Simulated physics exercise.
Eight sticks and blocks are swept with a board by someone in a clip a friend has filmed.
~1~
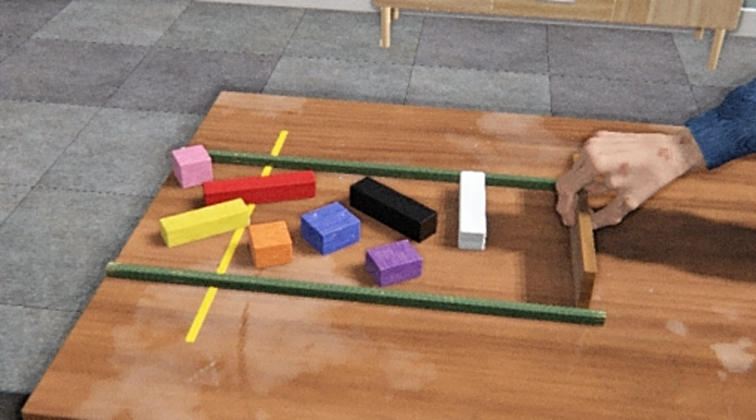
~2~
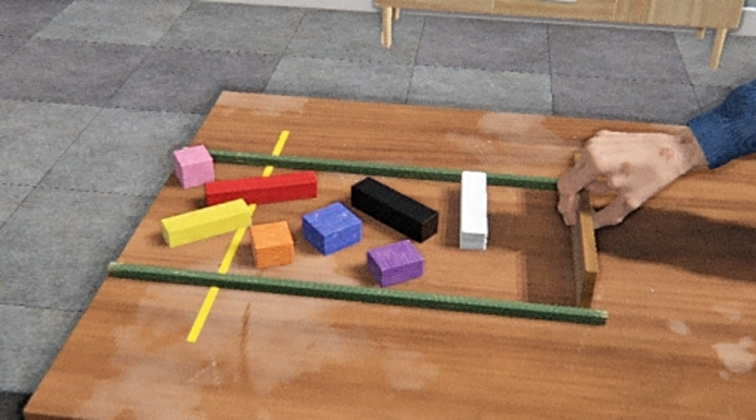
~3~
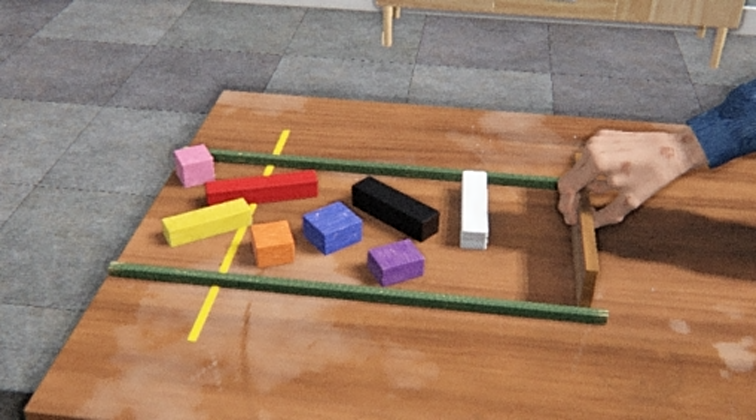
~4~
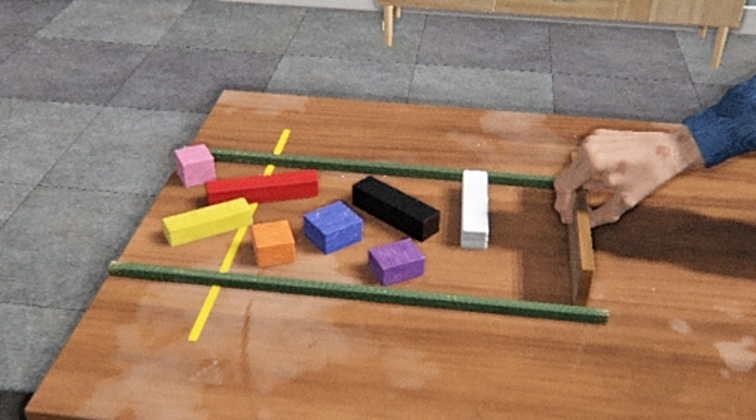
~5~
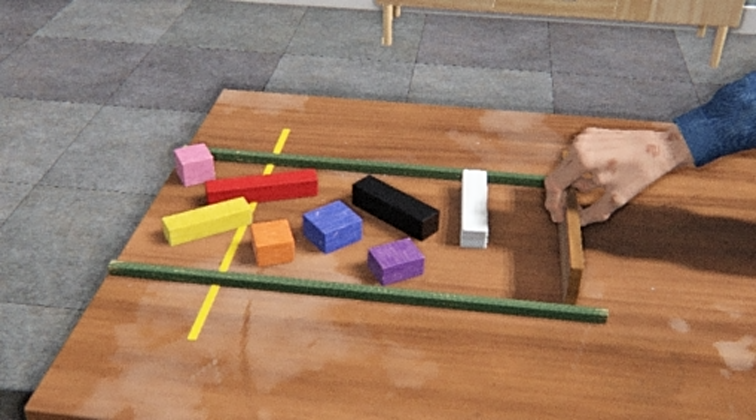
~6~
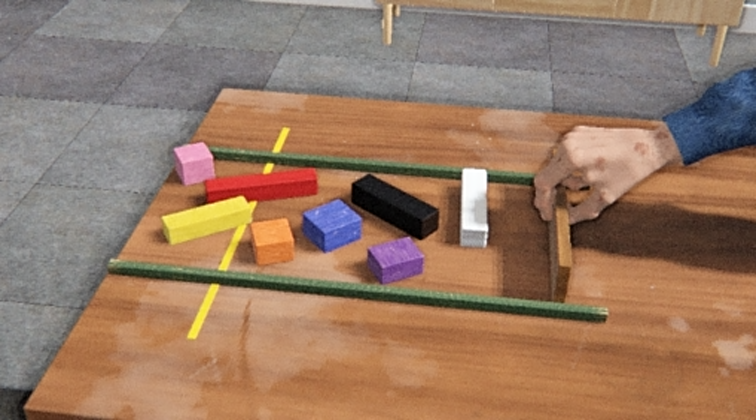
A hand held a wooden board upright at the right of a table, then slid it slightly left between two green strips, while the eight colored sticks and blocks stayed still.
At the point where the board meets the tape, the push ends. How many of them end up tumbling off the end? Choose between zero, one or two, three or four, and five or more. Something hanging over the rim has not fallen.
The count is zero.
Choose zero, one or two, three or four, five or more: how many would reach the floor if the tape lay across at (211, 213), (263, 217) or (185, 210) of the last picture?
In order of the places: Three or four; zero; five or more.
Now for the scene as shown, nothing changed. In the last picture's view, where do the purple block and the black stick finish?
In order, first (207, 238), then (225, 175).
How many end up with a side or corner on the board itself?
2 touch it.
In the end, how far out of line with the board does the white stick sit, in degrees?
About 0°.
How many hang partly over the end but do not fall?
So the number is 3.
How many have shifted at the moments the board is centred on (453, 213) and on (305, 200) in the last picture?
The count reaches 2 first and 7 second.
Soon after, none off yet; pink block at rest near (194, 164); yellow bar at rest near (207, 220); red stick at rest near (262, 187).
After that, none off yet; pink block at rest near (194, 164); yellow bar at rest near (207, 220); red stick displaced a little near (242, 185).
In the end, the number that fall off is zero.
